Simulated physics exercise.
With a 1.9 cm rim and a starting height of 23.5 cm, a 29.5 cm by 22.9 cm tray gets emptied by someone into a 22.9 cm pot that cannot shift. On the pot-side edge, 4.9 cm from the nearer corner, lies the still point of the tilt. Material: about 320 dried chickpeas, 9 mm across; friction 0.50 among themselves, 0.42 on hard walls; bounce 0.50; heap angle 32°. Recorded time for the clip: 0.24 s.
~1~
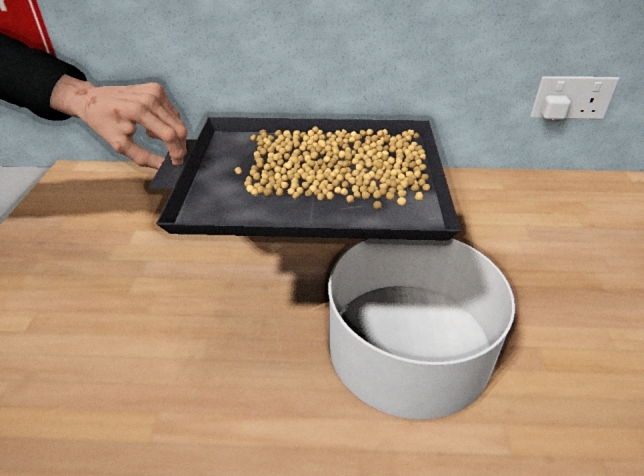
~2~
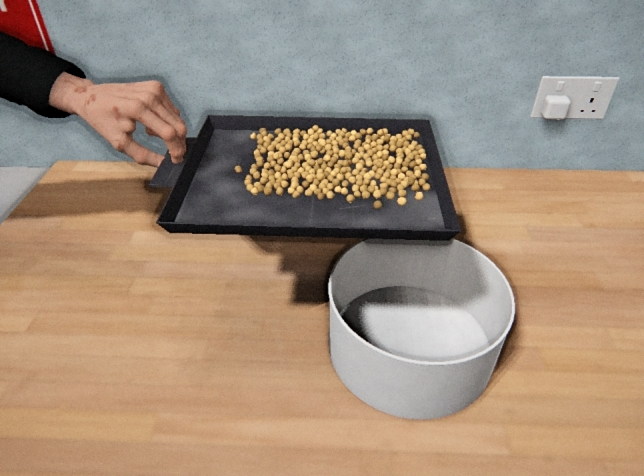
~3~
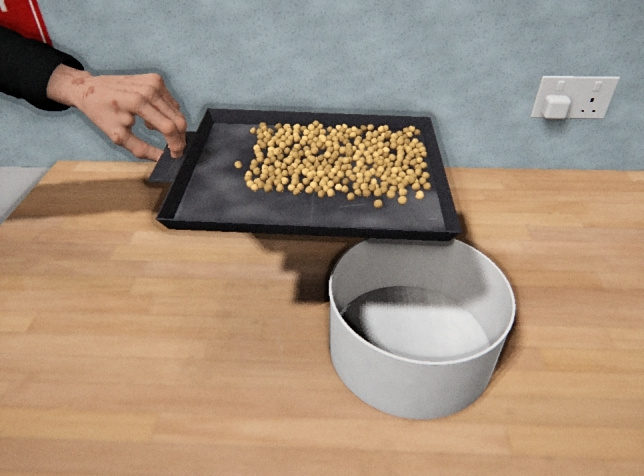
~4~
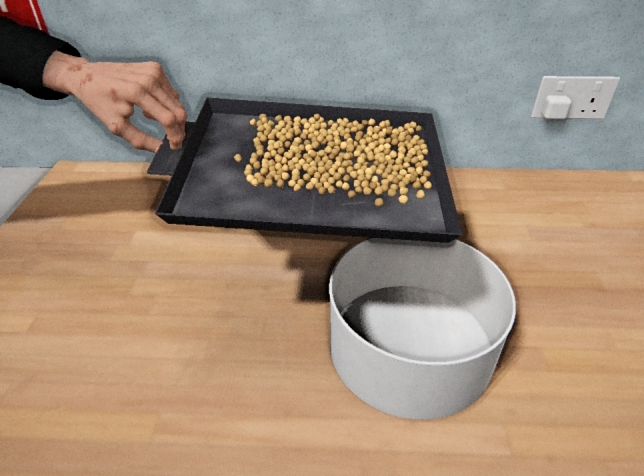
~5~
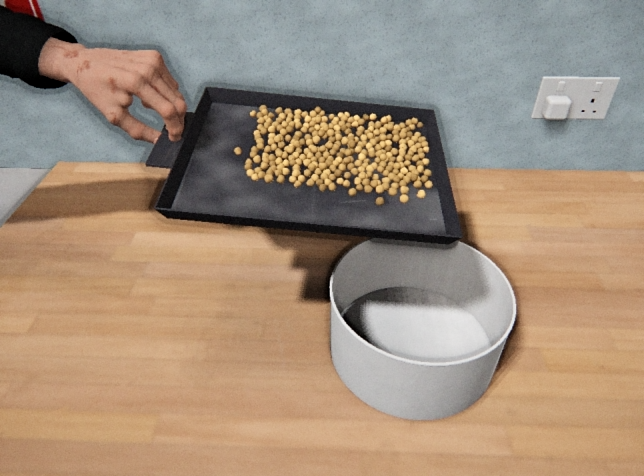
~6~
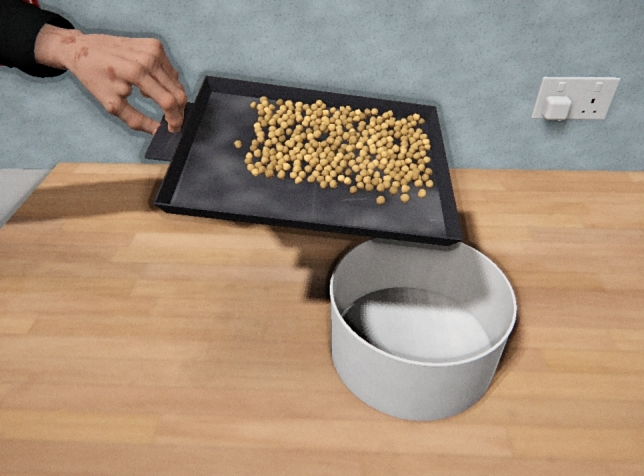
At the start, a hand at the left holds a dark, nearly level tray of dried chickpeas above a wooden counter, beside a pale round pot. The hand then rises slightly, and the tray's far left side lifts, tilting it gently toward the right front corner while the chickpeas stay spread in a patch on it.
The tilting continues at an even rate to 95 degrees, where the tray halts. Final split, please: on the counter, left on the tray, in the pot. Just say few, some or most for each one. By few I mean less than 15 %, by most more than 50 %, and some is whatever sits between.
I would say counter few, tray few, pot most.
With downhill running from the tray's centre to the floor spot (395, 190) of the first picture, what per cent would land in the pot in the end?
That comes to around 65 per cent.
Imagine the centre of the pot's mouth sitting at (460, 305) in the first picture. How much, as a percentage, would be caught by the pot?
About 100 per cent.
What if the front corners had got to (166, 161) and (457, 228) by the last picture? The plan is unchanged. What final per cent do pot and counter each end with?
Pot 60; counter 40.
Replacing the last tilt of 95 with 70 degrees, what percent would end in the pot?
90 percent.
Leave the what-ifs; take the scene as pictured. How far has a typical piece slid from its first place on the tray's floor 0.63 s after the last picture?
About 11 cm.
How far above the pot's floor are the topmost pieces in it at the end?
Roughly 3.0 cm up.
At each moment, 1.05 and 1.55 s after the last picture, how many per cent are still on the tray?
Earlier moment 80, later moment 0.
Then, 0.63 s after the last picture, tilt 51 degrees; the tray holds 100 %, the pot 0 %.
Then, 1.05 s after the last picture, tilt 77 degrees; the tray holds 80 %, the pot 10 %.
Then, 1.55 s after the last picture, tilt 95 degrees; the tray holds 0 %, the pot 100 %.
In the end, counter 0 %, tray 0 %, pot 100 %.
